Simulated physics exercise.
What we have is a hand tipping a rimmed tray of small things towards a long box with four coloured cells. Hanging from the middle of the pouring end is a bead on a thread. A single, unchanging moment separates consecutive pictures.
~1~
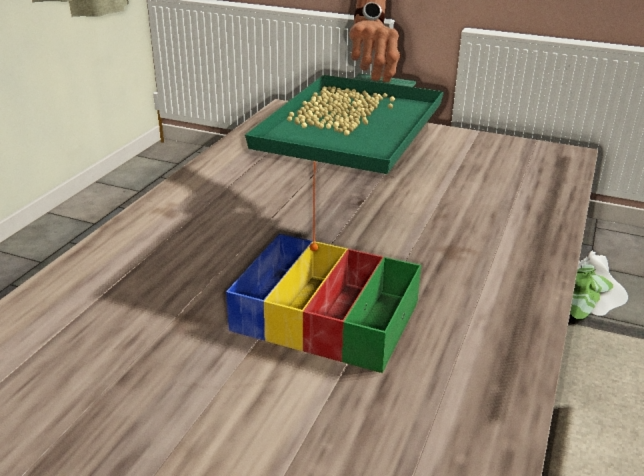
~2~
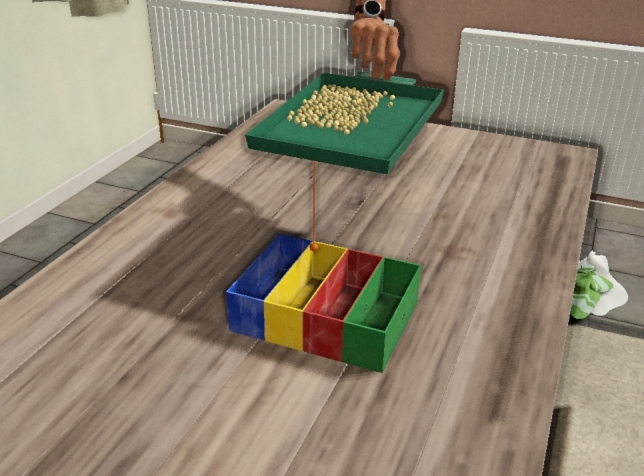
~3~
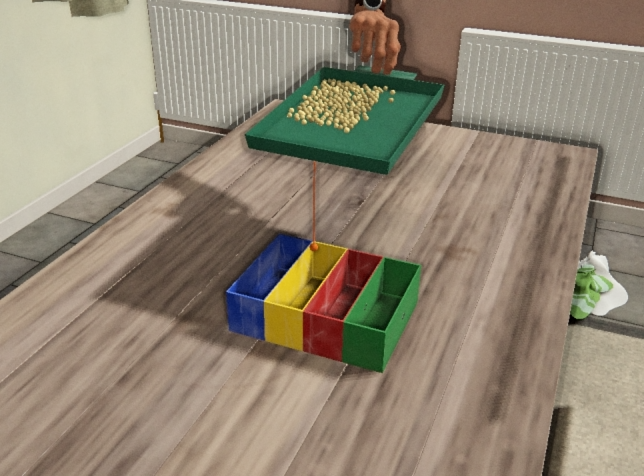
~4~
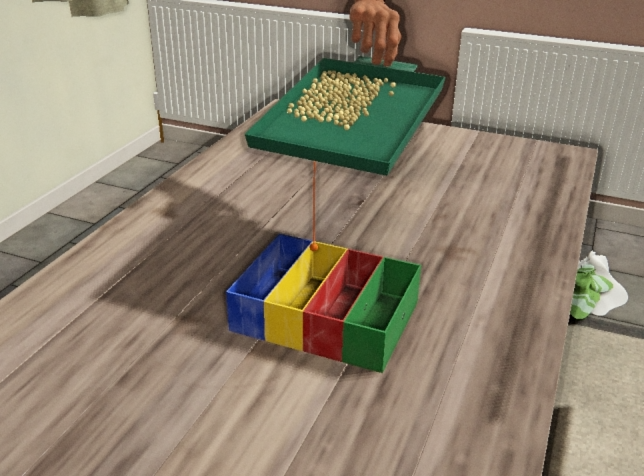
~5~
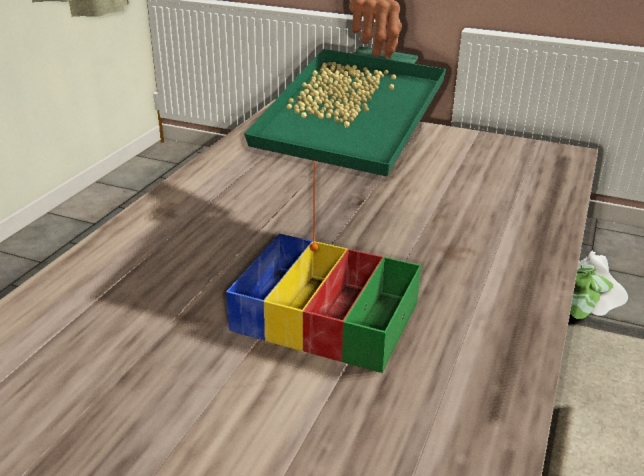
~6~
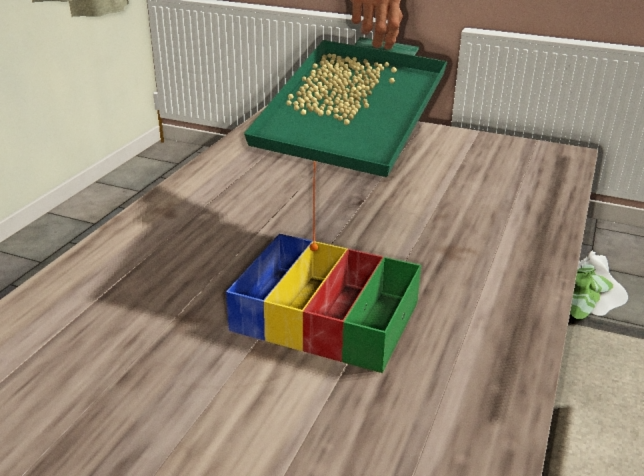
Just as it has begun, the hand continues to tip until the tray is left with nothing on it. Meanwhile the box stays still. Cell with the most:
Red.
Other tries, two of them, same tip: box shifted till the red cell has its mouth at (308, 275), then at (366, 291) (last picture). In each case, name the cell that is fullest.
The answer is the green one for the first try and the red one for the second.
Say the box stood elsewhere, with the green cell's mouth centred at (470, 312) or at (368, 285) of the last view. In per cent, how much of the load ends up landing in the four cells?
60 % for the first, 100 % for the second.
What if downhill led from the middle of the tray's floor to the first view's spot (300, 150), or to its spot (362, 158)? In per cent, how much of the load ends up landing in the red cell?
The first try gives close to 0 percent; the next gives 40 percent.
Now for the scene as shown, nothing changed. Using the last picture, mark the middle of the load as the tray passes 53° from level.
Its middle sits at about pixel (333, 153).
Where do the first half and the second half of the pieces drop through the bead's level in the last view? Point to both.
Near (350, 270) to start, and near (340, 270) afterwards.
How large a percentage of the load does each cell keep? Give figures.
Blue cell some 10; yellow cell some 30; red cell some 40; green cell some 20.
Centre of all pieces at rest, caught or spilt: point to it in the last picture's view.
About (334, 324).
Soon, tray tipped steeply; nearly all on the tray; a stray few in the green cell; a stray few in the yellow cell; a stray few falling or outside the box.
A while on, tray tipped right over; nearly all on the tray; a stray few in the green cell; a stray few in the red cell; a stray few falling or outside the box.
Towards the end, tray tipped past a quarter turn; about a third in the red cell; about a quarter in the yellow cell; about a quarter in the green cell; a small part in the blue cell; a small part falling or outside the box.
Finally, tray tipped past a quarter turn; about a third in the red cell; about a quarter in the yellow cell; about a quarter in the green cell; a small part in the blue cell; a small part outside the box.
